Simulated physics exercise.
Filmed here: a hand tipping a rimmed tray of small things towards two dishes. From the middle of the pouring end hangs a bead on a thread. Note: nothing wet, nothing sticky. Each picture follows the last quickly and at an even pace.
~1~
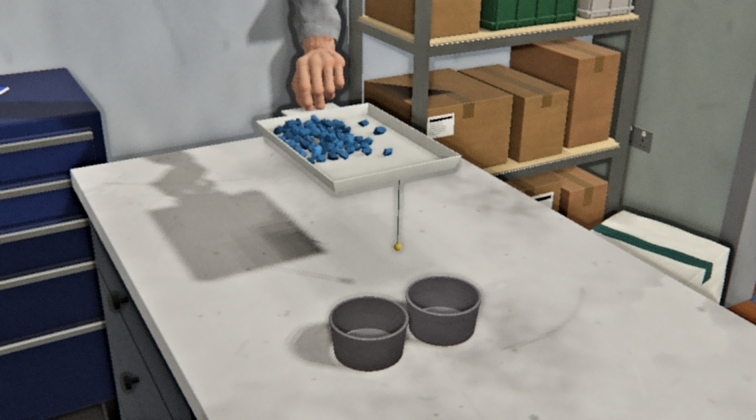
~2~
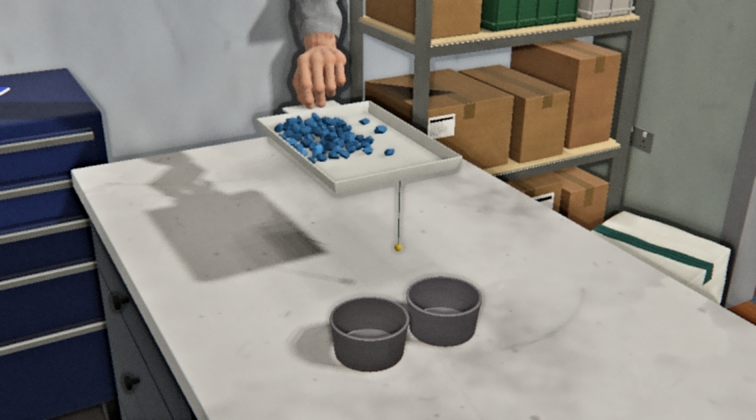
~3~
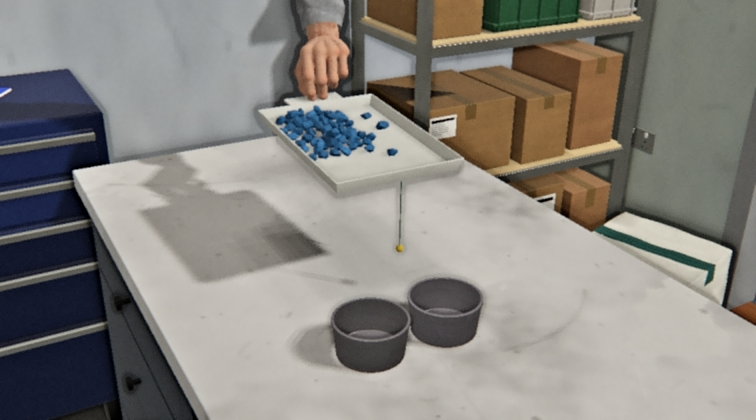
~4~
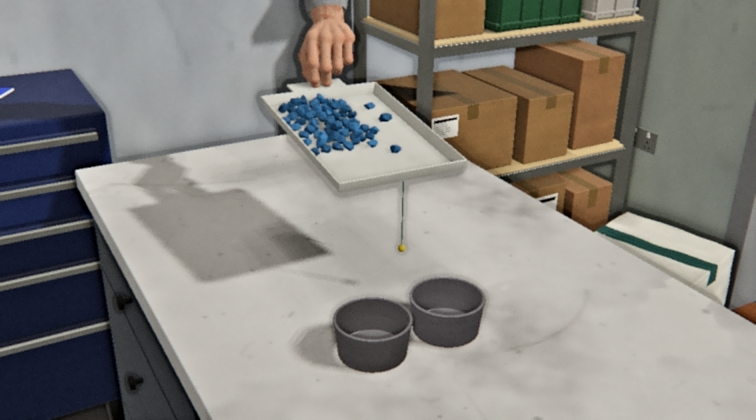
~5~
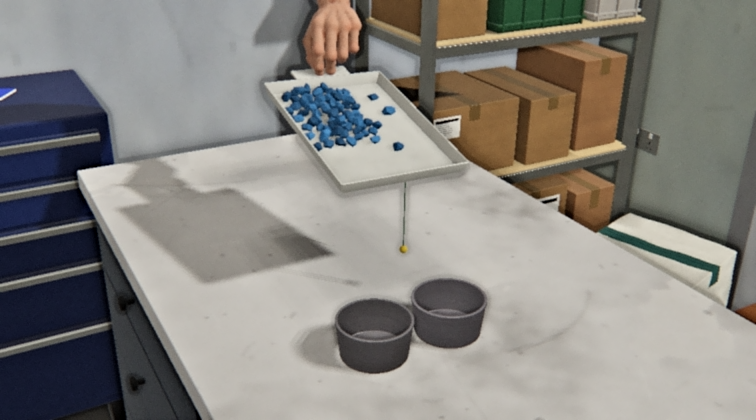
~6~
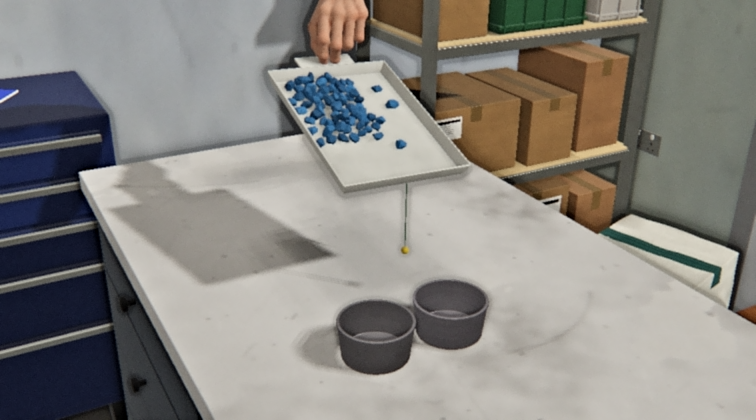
We see a hand holding a rimmed tray of small blue stones above two dark dishes on a pale worktop, a bead hanging from its front edge; the hand gradually raises the back of the tray, steepening its slope.
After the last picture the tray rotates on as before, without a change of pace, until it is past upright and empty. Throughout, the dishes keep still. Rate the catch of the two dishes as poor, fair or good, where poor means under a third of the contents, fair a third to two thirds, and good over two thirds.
The catch is poor.
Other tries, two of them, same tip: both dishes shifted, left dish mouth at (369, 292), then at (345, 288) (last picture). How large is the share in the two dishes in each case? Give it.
First position: Some 60 %; second position: Some 30 %.
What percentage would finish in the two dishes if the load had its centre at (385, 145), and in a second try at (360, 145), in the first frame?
Roughly 10 per cent, then roughly 10 per cent.
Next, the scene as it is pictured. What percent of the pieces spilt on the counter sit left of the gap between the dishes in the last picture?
Near 30 per cent.
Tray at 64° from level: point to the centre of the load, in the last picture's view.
In the last view the centre sits at roughly (416, 172).
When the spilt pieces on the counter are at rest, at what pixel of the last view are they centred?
Estimated middle: Around (460, 298).
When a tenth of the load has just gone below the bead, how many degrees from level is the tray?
I'd say it is tilted about 75°.
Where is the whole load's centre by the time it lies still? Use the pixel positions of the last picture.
Around (457, 302).
Soon, tray tipped steeply; most on the tray; about a quarter in the air.
A while on, tray tipped past a quarter turn; about a quarter on the tray; a stray few in the left dish; a small part in the right dish; about two thirds outside both; a small part in the air.
Towards the end, tray tipped past a quarter turn; a stray few in the left dish; a small part in the right dish; most outside both.
Finally, tray tipped past a quarter turn; a stray few in the left dish; a small part in the right dish; most outside both.
